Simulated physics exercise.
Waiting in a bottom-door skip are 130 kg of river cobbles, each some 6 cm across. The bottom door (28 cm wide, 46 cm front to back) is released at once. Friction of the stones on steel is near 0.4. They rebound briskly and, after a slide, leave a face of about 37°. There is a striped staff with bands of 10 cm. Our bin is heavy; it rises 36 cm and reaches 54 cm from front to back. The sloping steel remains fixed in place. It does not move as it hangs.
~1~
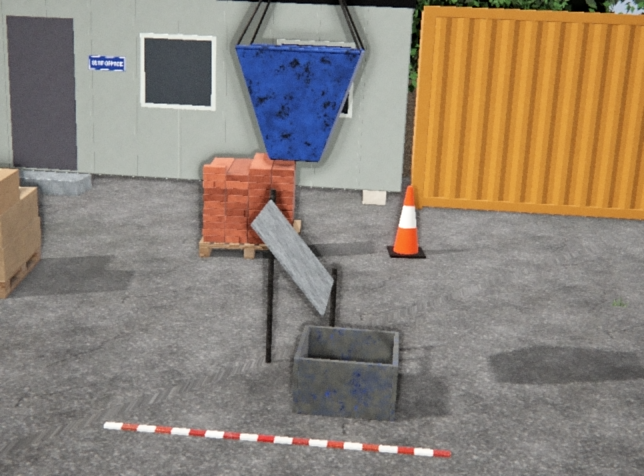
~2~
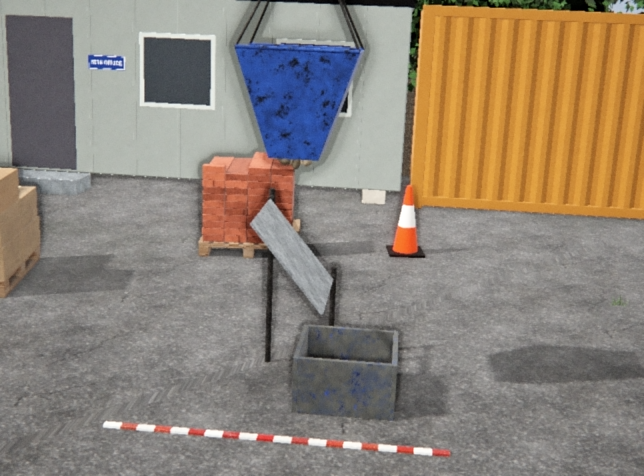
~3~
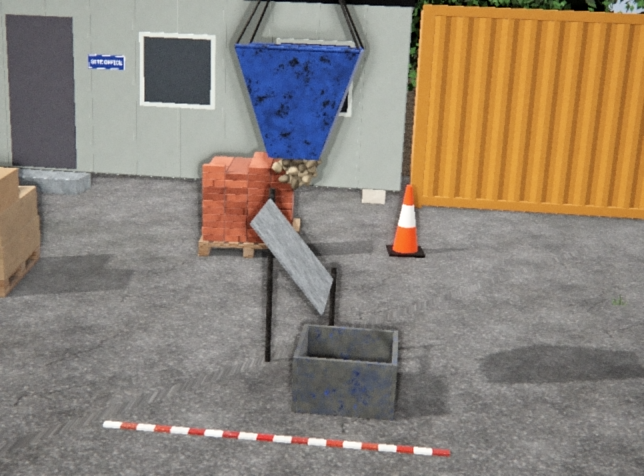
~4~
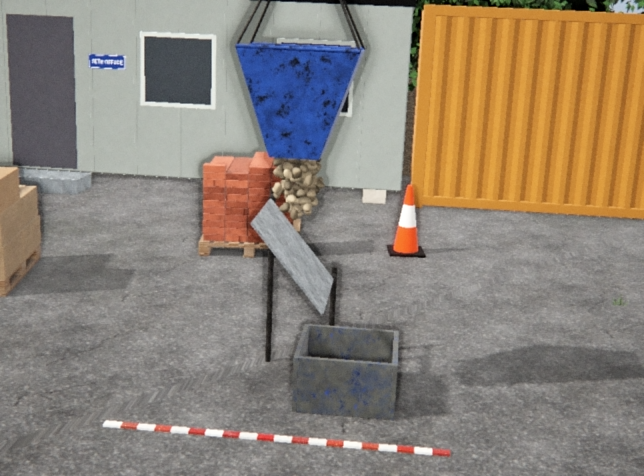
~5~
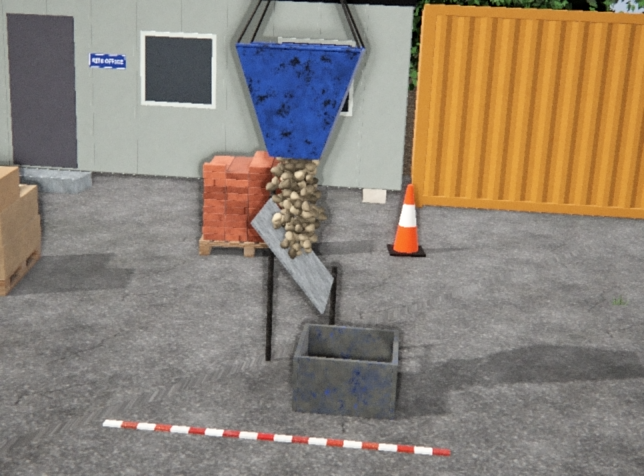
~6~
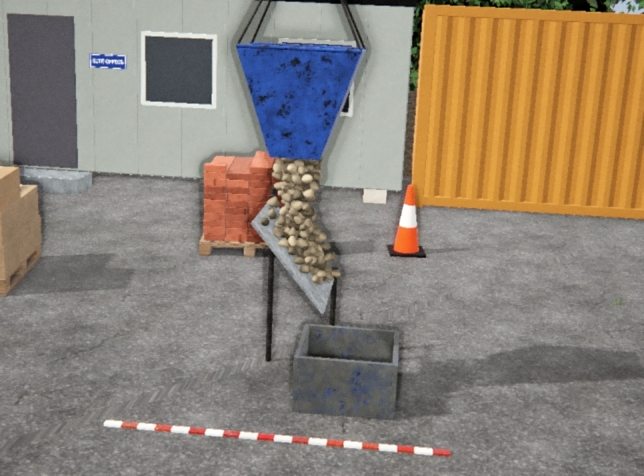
In a paved yard beside an orange container, a blue skip hung still as rounded stones dropped from its bottom, struck a tilted grey board and slid down it to the right above an open box.
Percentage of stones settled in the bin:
Around 65 per cent.
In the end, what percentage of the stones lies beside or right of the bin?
Approx 35 % of the load.
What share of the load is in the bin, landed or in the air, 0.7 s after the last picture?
By then, 65 %.
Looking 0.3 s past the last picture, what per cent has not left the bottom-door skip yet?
I'd say some 10 per cent is still inside.
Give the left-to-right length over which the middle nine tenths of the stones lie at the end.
I'd put it at close to 120 cm.
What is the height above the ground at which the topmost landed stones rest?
Some 38 cm high.
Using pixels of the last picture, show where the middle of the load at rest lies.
About (374, 382).
Then, 0.3 s after the last picture, 12 % in the bottom-door skip, 30 % on the steel, 16 % falling or lying left of the bin, 32 % falling or lying in the bin, 11 % falling or lying beside or right of the bin; the stones farthest right are at (421, 371).
Then, 0.7 s after the last picture, 0 % in the bottom-door skip, 7 % on the steel, 63 % falling or lying in the bin, 30 % falling or lying beside or right of the bin; the stones farthest right are at (514, 420).
Then, 1.3 s after the last picture, 0 % in the bottom-door skip, 65 % falling or lying in the bin, 35 % falling or lying beside or right of the bin; the stones farthest right are at (599, 405).
Then, 2.2 s after the last picture, 0 % in the bottom-door skip, 65 % falling or lying in the bin, 35 % falling or lying beside or right of the bin; the stones farthest right are at (636, 398).
Then, 4.1 s after the last picture, 0 % in the bottom-door skip, 65 % in the bin, 35 % beside or right of the bin; the stones farthest right are at (636, 398).
